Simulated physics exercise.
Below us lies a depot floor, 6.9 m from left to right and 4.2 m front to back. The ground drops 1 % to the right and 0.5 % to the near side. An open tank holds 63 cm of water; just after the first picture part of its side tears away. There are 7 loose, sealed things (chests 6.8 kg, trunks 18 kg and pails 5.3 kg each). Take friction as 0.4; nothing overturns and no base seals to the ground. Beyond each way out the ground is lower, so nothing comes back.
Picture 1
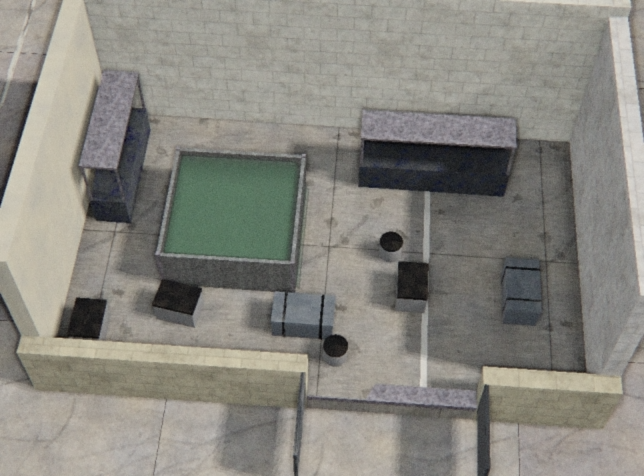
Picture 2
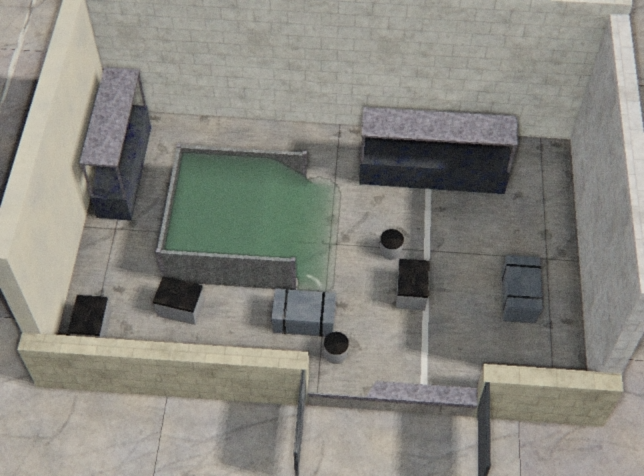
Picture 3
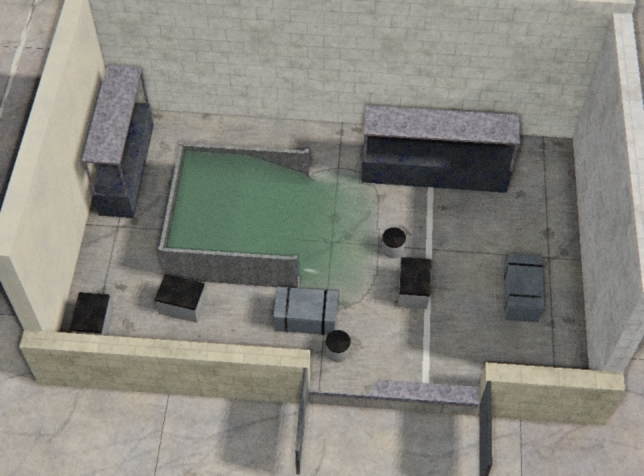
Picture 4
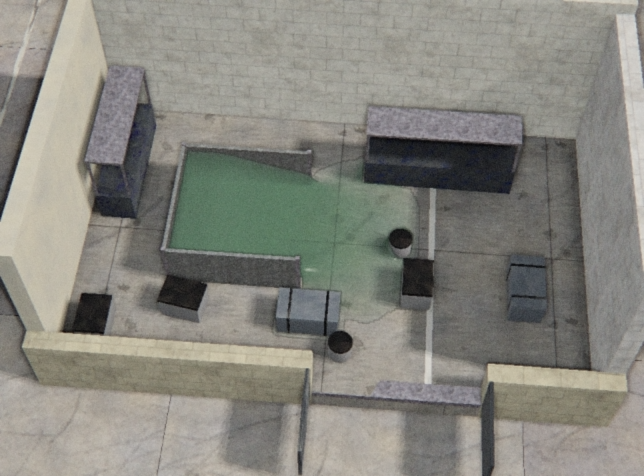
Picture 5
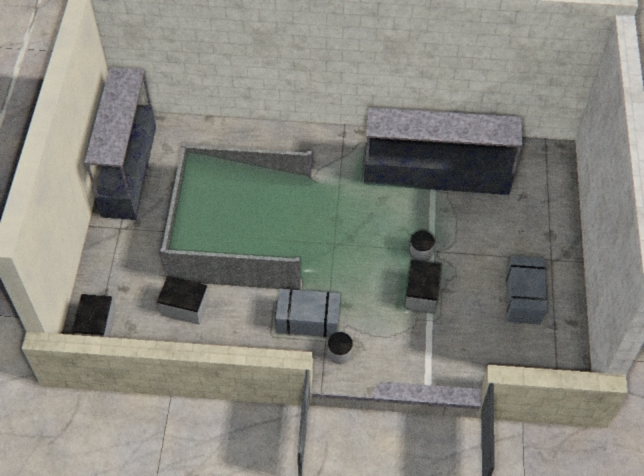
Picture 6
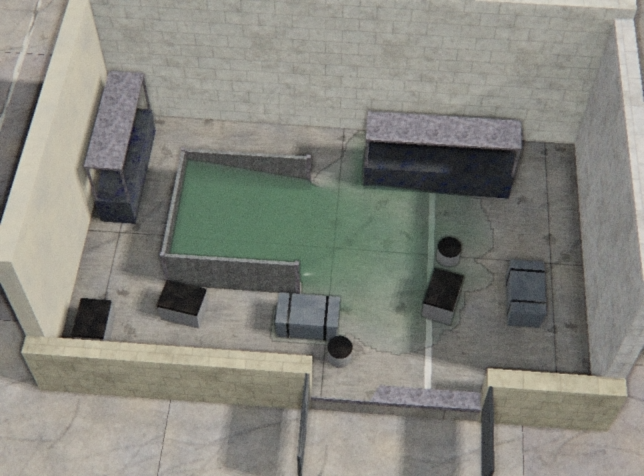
The clip opens on a walled yard seen from above, with a square tank of green water among dark boxes, grey chests and small pails. The tank's right side breaks open and water spreads rightward across the floor, pushing one pail to the right, then shifting and turning the dark-topped box beside it.
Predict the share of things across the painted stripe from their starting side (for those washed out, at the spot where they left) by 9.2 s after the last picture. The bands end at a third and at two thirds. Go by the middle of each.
That comes to less than a third.
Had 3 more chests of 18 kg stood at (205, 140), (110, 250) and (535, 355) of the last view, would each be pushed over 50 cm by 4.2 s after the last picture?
In that order: Less, under, more.
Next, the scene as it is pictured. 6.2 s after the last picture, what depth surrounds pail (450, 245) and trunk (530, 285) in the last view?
About 8 and 8 cm.
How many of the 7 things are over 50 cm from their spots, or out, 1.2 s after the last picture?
By then 3.
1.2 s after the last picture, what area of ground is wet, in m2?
Some 17 m2.
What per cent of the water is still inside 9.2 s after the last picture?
About 74 per cent.
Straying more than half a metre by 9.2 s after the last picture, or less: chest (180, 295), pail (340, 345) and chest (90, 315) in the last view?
In turn: Short of it, over, less.
Then, 1.2 s after the last picture 2 of 7 are over the mark; 3 afloat.
Then, 3.8 s after the last picture 2 of 7 are over the mark; 3 afloat.
Then, 6.2 s after the last picture 2 of 7 are over the mark; 2 afloat.
Then, 9.2 s after the last picture 1 of 7 are over the mark; 3 afloat.
